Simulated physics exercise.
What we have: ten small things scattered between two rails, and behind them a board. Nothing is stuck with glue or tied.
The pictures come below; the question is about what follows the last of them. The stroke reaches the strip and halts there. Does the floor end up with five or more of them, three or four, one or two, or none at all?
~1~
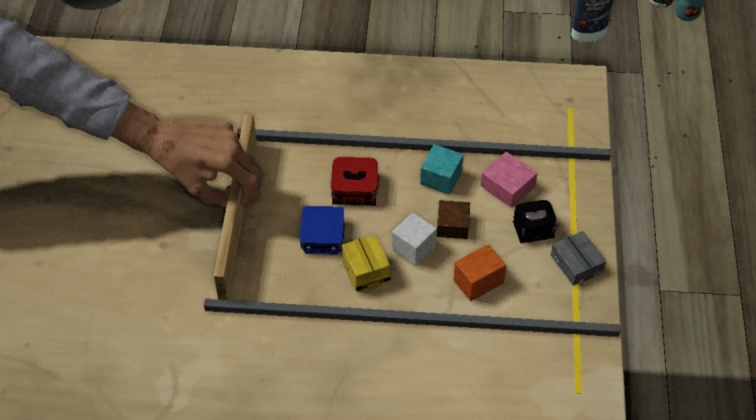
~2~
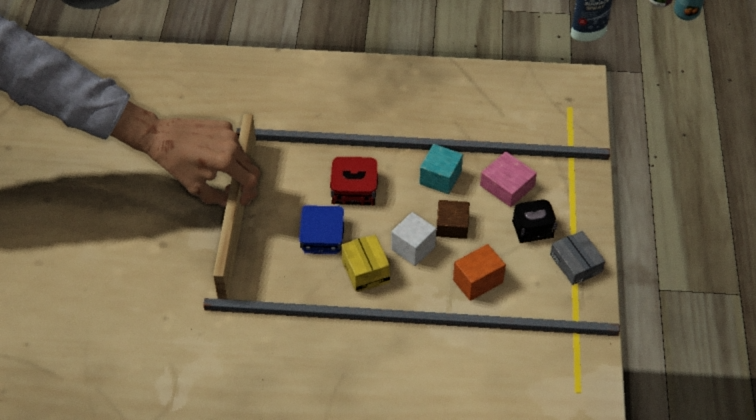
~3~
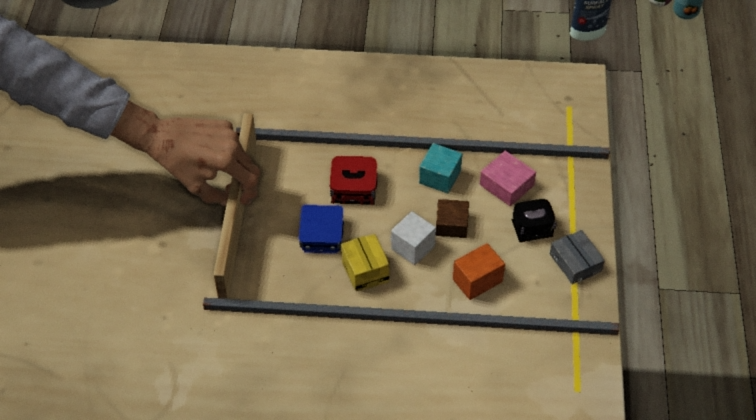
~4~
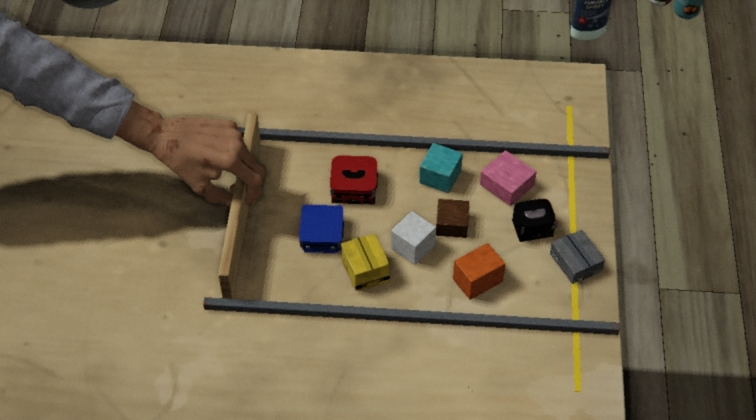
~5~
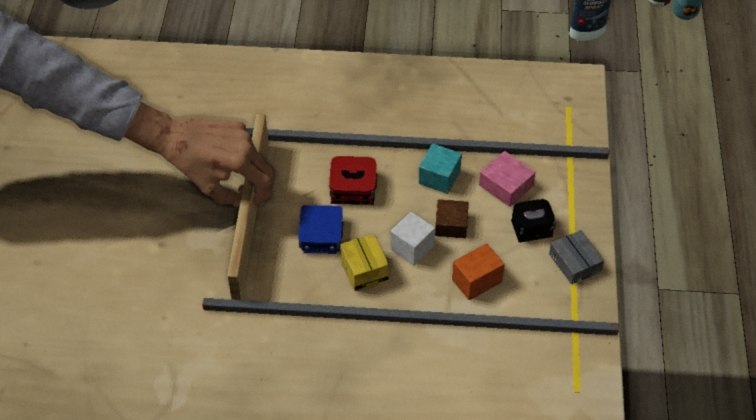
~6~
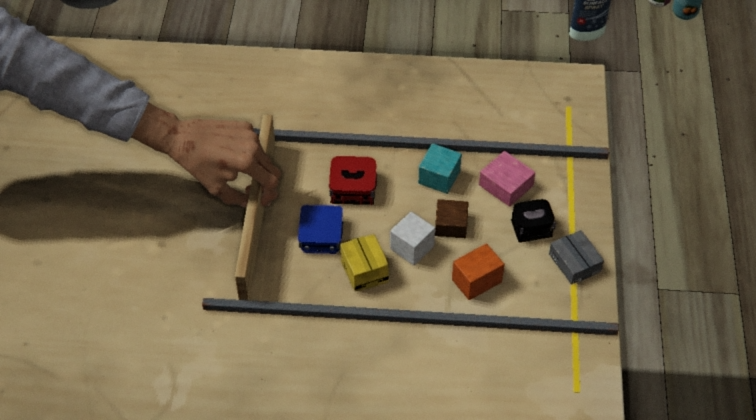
Five or more leave.
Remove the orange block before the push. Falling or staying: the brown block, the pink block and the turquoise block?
Brown block down, pink block down, turquoise block down.
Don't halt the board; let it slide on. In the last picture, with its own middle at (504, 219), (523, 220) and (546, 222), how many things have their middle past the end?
The numbers past the end are 0, 3 and 3.
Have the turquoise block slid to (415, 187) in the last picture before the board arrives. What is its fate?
From that start the object does not stay.
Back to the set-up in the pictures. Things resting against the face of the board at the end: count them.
Contact count: 3.
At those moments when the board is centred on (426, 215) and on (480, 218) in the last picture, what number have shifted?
Tally: First 8; then 10.
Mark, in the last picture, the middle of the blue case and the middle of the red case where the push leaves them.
(594, 247) and (595, 195).
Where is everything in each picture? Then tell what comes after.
In the first picture, grey box (578, 258); black case (535, 222); pink block (509, 180); board (237, 205); tape (574, 238).
In the second picture, black case (534, 221); board (236, 204).
In the third picture, pink block (508, 178); white block (413, 238).
In the fourth picture, grey box (577, 257); blue case (322, 229).
In the fifth picture, black case (533, 221); brown block (452, 219).
In the sixth picture, grey box (576, 257); black case (533, 221); pink block (507, 178); board (256, 205); tape (572, 237).
A little later, none off yet; grey box at rest near (576, 257); black case at rest near (533, 221); pink block at rest near (507, 178).
Next, none off yet; grey box at rest near (576, 257); black case at rest near (535, 222); pink block shifted about its own width near (545, 180).
Later still, none off yet; grey box shifted about its own width near (611, 270); black case shifted well along near (610, 232); pink block shifted well along near (614, 174).
When it is over, the number that fall off is five or more; down, white block, turquoise block, brown block, orange block, pink block, black case and grey box.
